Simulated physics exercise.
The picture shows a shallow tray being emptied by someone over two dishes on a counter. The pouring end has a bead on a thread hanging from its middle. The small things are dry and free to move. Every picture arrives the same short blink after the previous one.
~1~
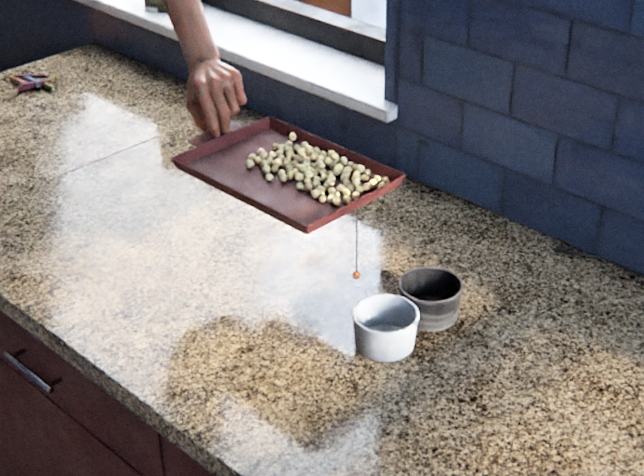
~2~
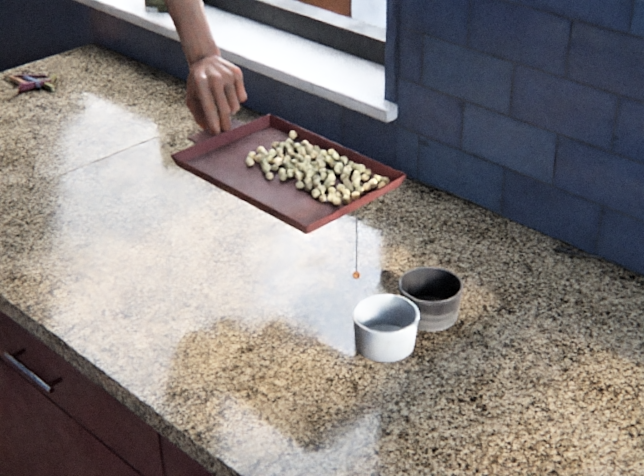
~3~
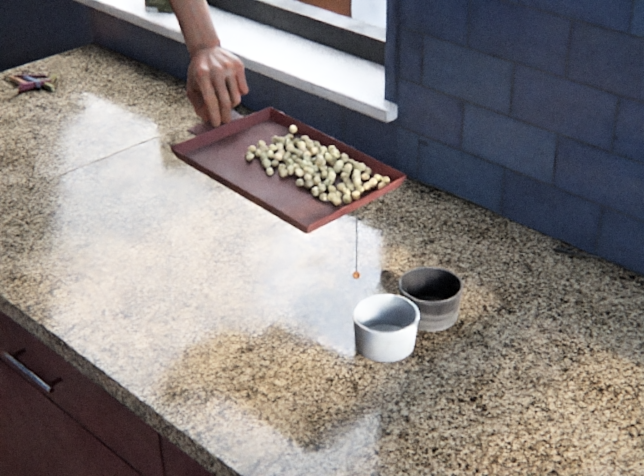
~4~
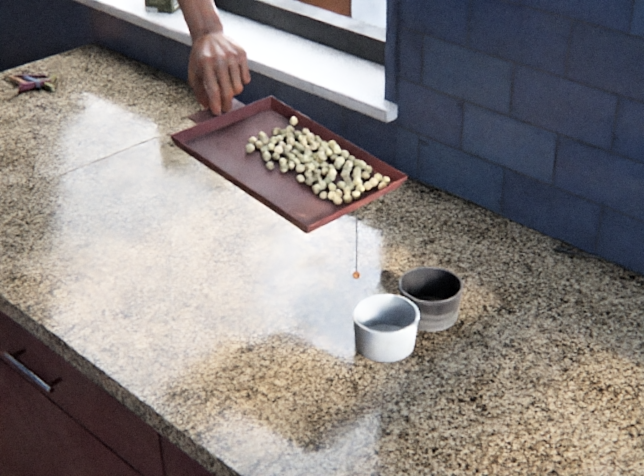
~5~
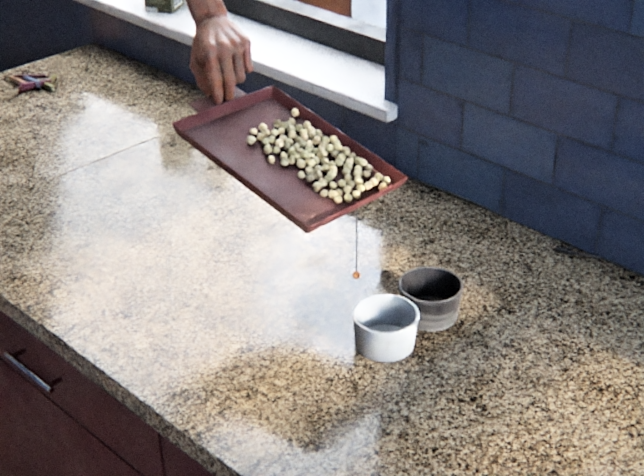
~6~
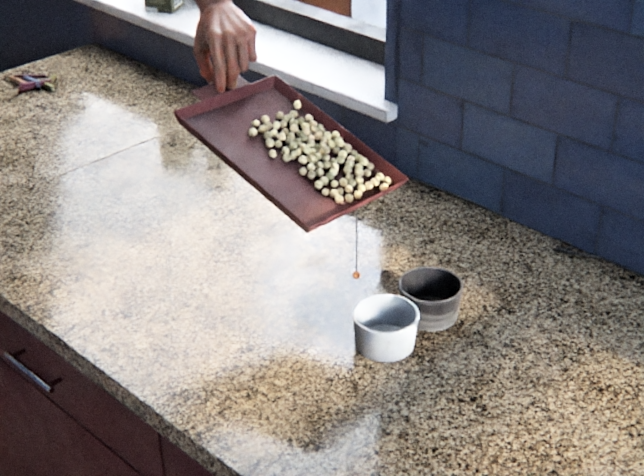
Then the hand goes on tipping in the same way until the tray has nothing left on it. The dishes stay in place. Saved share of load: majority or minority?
Majority.
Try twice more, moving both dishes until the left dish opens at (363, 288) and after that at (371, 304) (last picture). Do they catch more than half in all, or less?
At place one not up to half; at place two in excess of half.
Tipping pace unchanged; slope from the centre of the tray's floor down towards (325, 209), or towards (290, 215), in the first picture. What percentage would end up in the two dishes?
Case one 40 %; case two 0 %.
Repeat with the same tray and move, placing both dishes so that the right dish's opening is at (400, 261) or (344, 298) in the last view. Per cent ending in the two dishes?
First placement: Some 20 %; second placement: Some 10 %.
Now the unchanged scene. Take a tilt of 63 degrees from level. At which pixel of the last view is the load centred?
I'd mark it close to (368, 177).
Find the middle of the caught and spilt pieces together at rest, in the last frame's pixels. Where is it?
Resting centre, last frame: Roughly (420, 314).
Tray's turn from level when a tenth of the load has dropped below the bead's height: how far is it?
I'd say it is tilted about 90°.
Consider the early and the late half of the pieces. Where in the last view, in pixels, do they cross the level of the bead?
First roughly (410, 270), then roughly (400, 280).
Just after the last frame, tray tipped steeply; almost all on the tray; just a few in the air.
A moment on, tray tipped past a quarter turn; about a tenth on the tray; about a tenth in the left dish; roughly a third in the right dish; roughly a quarter outside both; roughly a quarter in the air.
Further on, tray tipped past a quarter turn; roughly a quarter in the left dish; roughly half in the right dish; roughly a third outside both.
When it is over, tray tipped past a quarter turn; roughly a quarter in the left dish; roughly half in the right dish; roughly a third outside both.
